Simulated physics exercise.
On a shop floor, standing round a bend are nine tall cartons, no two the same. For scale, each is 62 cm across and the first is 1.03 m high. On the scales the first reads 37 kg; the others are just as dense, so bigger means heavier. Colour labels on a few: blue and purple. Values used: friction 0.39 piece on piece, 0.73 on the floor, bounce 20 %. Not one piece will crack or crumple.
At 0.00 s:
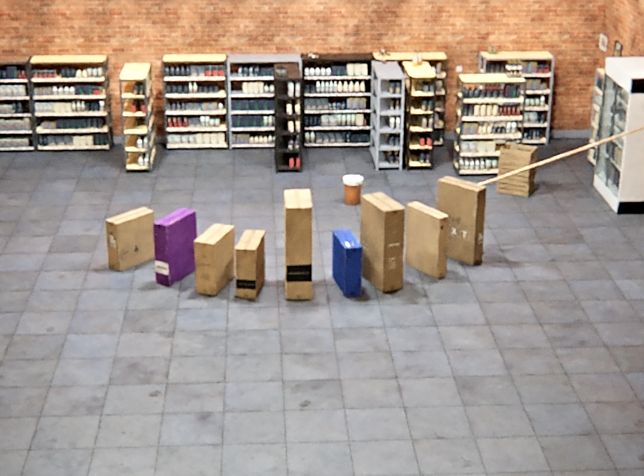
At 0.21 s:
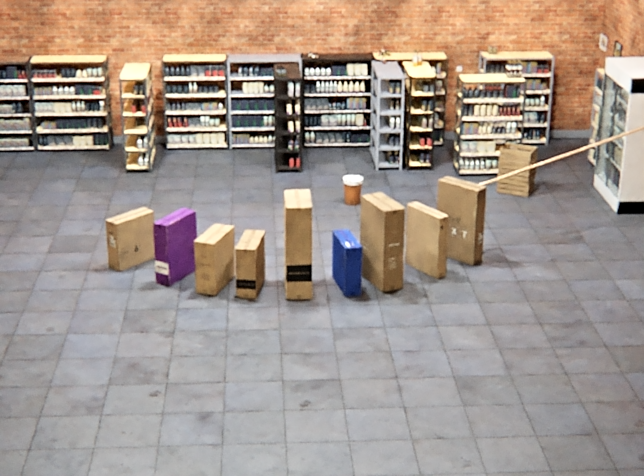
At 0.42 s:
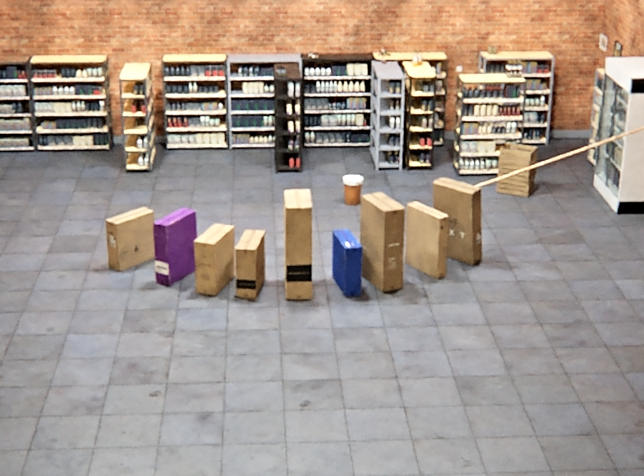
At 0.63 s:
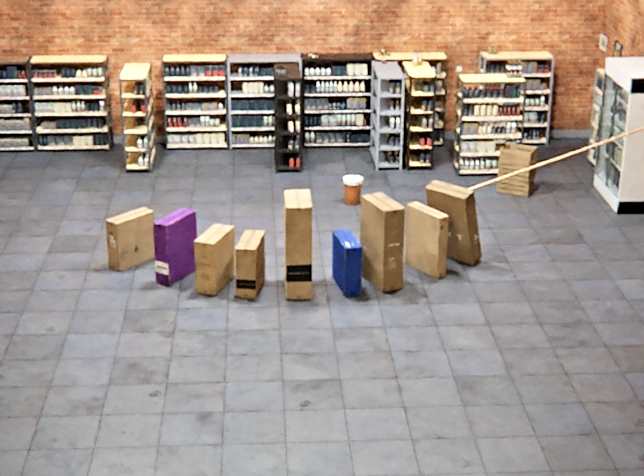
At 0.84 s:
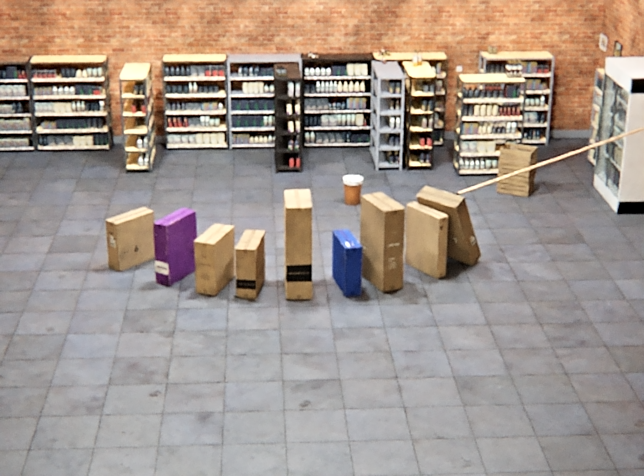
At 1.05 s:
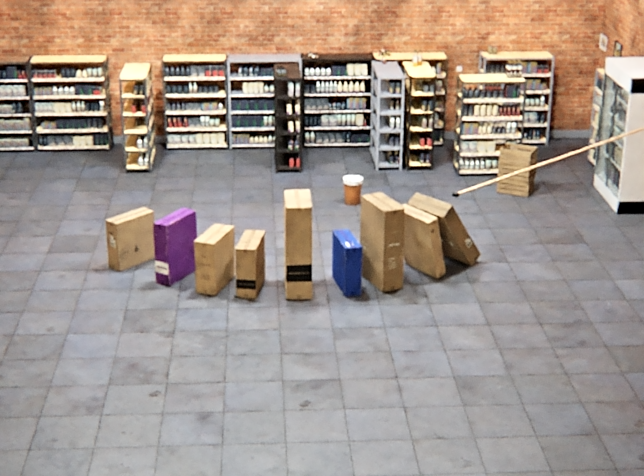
In the video, a long pole pushes the rightmost of nine tall cartons standing in a curve on a shop floor; that carton tilts left against its neighbour, which then leans slightly, while the blue and purple cartons stay still.
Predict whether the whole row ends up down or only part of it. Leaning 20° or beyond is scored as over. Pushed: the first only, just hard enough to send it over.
The whole row ends up down.
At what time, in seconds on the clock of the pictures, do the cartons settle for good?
At roughly 4.5 s.
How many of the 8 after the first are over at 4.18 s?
8.
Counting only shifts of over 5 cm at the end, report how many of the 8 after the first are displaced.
My count gives 8.
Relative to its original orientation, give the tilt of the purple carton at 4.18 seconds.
Some 60 degrees.
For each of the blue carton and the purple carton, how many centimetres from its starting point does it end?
Approx. distance from start in cm - blue 30, purple 50.
After 1.56 s, 1 of the 8 other cartons over; blue carton 4° from how it stood.
After 3.14 s, 4 of the 8 other cartons over; blue carton 59° from how it stood.
After 4.18 s, 8 of the 8 other cartons over; blue carton 57° from how it stood; purple carton 57° from how it stood.
In the end (4.8 s), 8 of the 8 other cartons over; purple carton 74° from how it stood; blue carton 58° from how it stood. Not one is left standing. From the last view, middles, purple carton near (147, 254), blue carton near (324, 269).
